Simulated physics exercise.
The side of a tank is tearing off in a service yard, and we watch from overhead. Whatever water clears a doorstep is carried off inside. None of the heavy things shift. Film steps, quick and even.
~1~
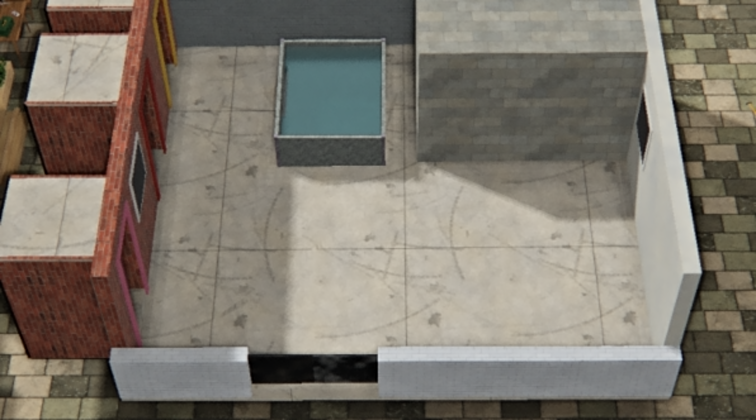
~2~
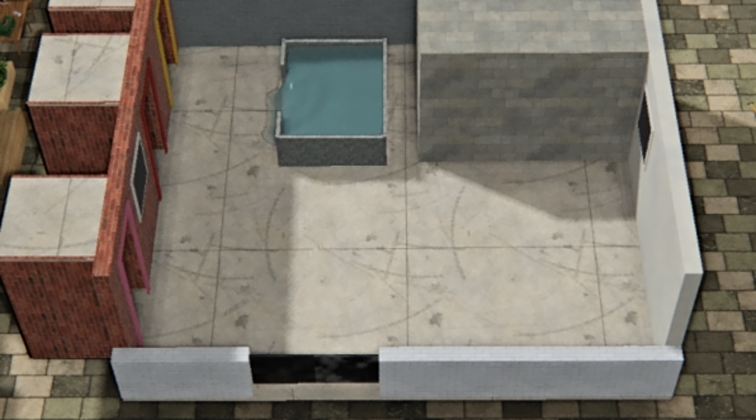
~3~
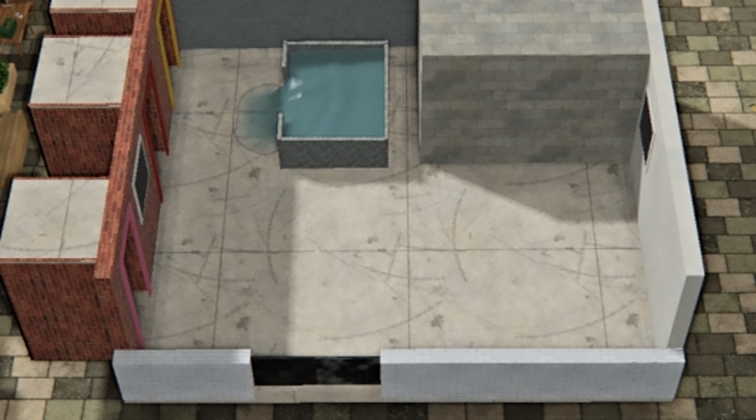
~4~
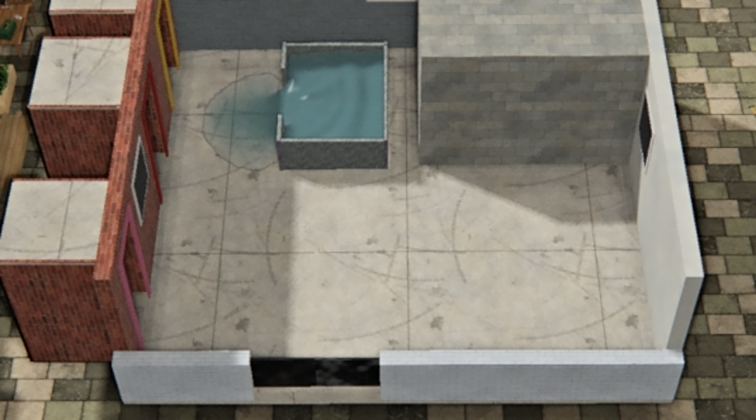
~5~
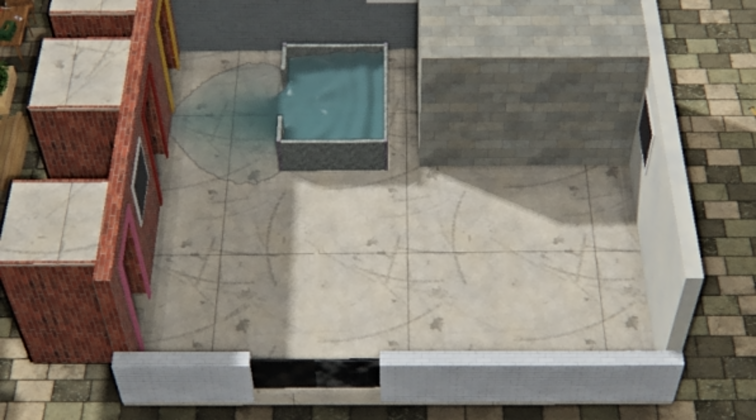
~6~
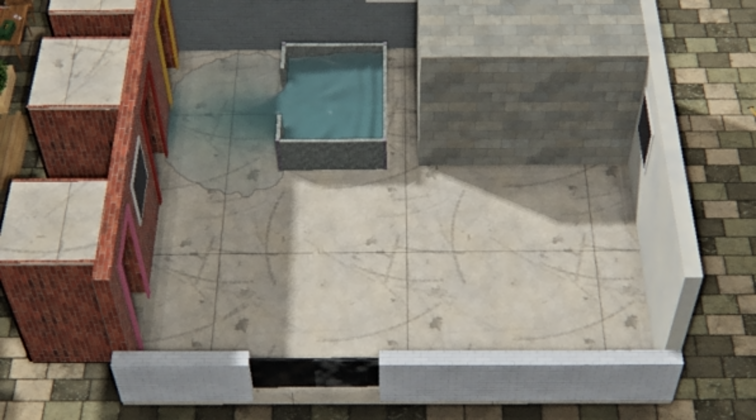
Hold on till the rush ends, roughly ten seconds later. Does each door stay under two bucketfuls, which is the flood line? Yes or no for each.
Pink door - yes, stays under; red door - no, it floods; yellow door - no, it floods.
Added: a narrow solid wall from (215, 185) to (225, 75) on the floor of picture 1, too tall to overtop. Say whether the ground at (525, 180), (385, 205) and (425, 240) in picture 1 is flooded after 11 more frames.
As listed: Clear, no water, no water.
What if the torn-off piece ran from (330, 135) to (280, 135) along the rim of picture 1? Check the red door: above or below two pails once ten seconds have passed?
I reckon the red door doesn't reach it.
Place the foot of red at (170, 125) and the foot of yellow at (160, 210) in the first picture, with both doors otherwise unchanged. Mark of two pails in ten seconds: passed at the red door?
Looks like the red one spills past the mark.
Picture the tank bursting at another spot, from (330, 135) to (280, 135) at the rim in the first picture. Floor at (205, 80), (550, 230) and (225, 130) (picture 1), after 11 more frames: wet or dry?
First kept bare, second kept bare, third kept bare.
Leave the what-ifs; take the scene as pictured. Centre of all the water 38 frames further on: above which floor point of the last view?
That puts it at around (274, 180).
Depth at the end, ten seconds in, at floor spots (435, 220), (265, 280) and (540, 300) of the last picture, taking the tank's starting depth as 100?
I'd put them at close to 2 per cent, then 8 per cent, then 4 per cent.
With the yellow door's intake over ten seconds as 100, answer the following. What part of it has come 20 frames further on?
My guess is about 65 %.
A moment on, water covers 15 % of the floor; the pink door not reached, the red door under two buckets in, the yellow door over two buckets in.
Next, water covers 20 % of the floor; the pink door wet at the sill, nothing in, the red door over two buckets in, the yellow door far over two buckets in.
Then, water covers 35 % of the floor; the pink door wet at the sill, nothing in, the red door over two buckets in, the yellow door far over two buckets in.
Later, water covers 55 % of the floor; the pink door wet at the sill, nothing in, the red door over two buckets in, the yellow door far over two buckets in.
In the end, water covers 80 % of the floor; the pink door wet at the sill, nothing in, the red door over two buckets in, the yellow door far over two buckets in.
